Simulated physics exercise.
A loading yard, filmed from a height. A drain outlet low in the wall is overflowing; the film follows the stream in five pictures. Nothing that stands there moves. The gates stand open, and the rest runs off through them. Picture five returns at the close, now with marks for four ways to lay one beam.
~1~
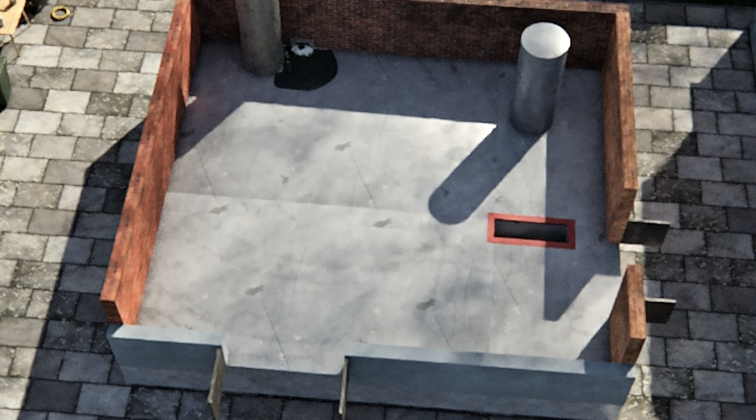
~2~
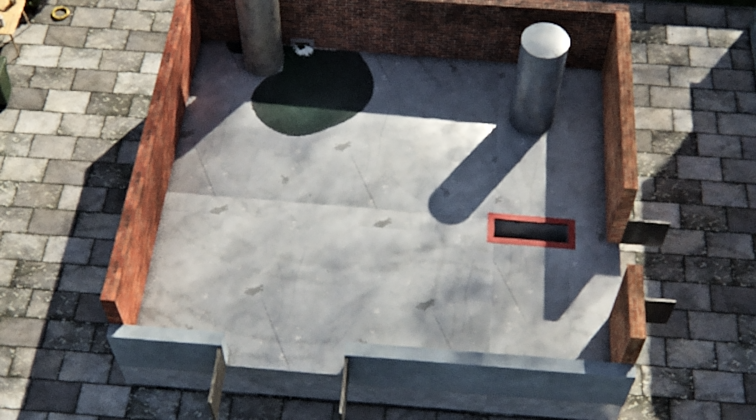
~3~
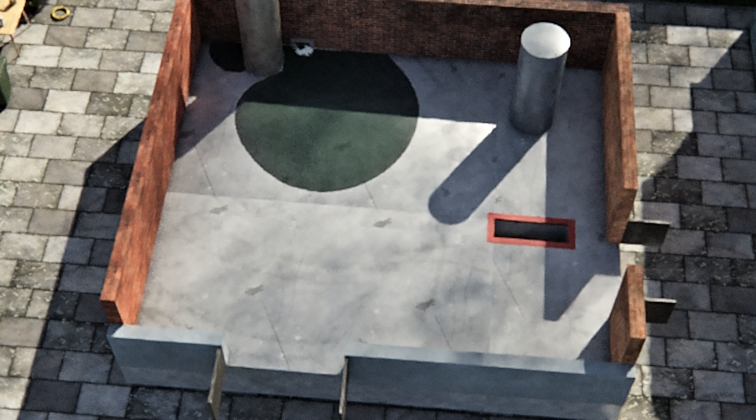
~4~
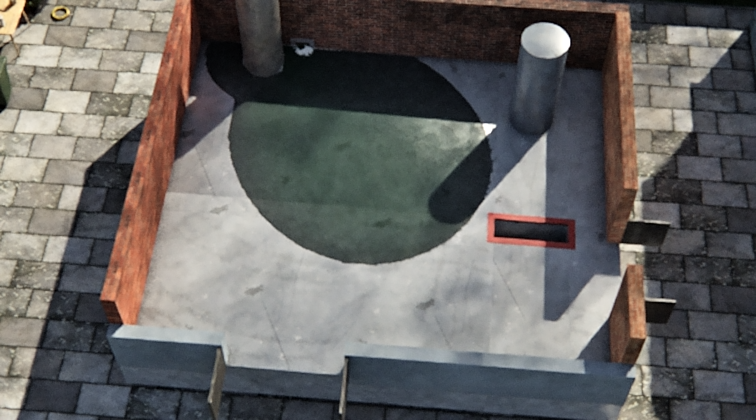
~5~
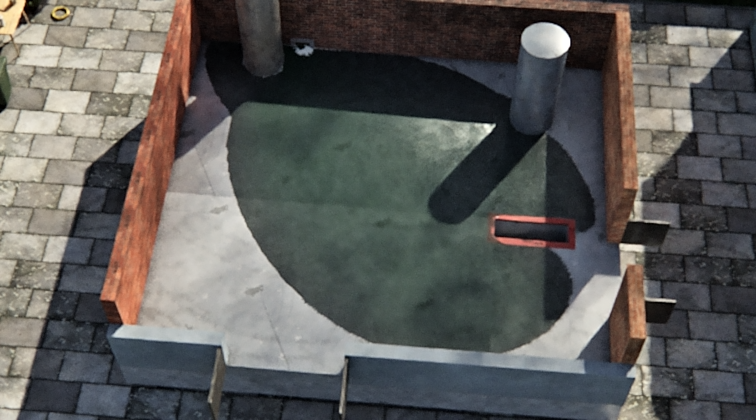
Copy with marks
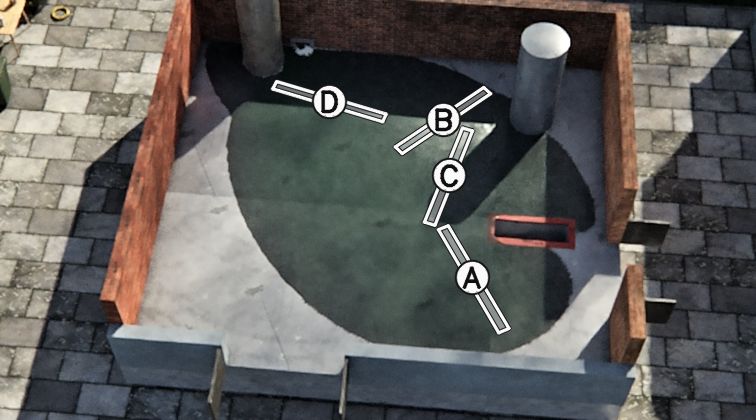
Dark green water spreads from the back wall across the walled yard and reaches the red drain.
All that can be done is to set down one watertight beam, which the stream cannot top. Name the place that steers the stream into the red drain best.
D.
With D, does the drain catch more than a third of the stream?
Yes.
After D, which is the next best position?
That is position A.
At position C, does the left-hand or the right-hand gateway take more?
More leaves on the right.
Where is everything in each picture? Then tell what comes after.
The first picture shows outfall at (303, 44); red drain at (531, 231); open gate at (608, 278); open gate at (288, 358); 2 % of the ground under water, visible out to (324, 82); red drain still dry.
In the second picture, 7 % of the ground under water, visible out to (320, 128); red drain still dry.
In the third picture, 17 % of the ground under water, visible out to (342, 185); red drain still dry.
In the fourth picture, 35 % of the ground under water, visible out to (400, 256); red drain still dry.
In the fifth picture, 58 % of the ground under water, visible out to (523, 336); red drain taking water.
In white, A from (443, 227) to (503, 330); B from (398, 150) to (487, 90); C from (429, 223) to (467, 129); D from (274, 85) to (384, 117).
If A is chosen, about 39 % of the stream goes into the red drain, about 61 % out by the gates.
If B is chosen, about 30 % of the stream goes into the red drain, about 70 % out by the gates.
If C is chosen, about 28 % of the stream goes into the red drain, about 72 % out by the gates.
If D is chosen, about 50 % of the stream goes into the red drain, about 48 % out by the gates.
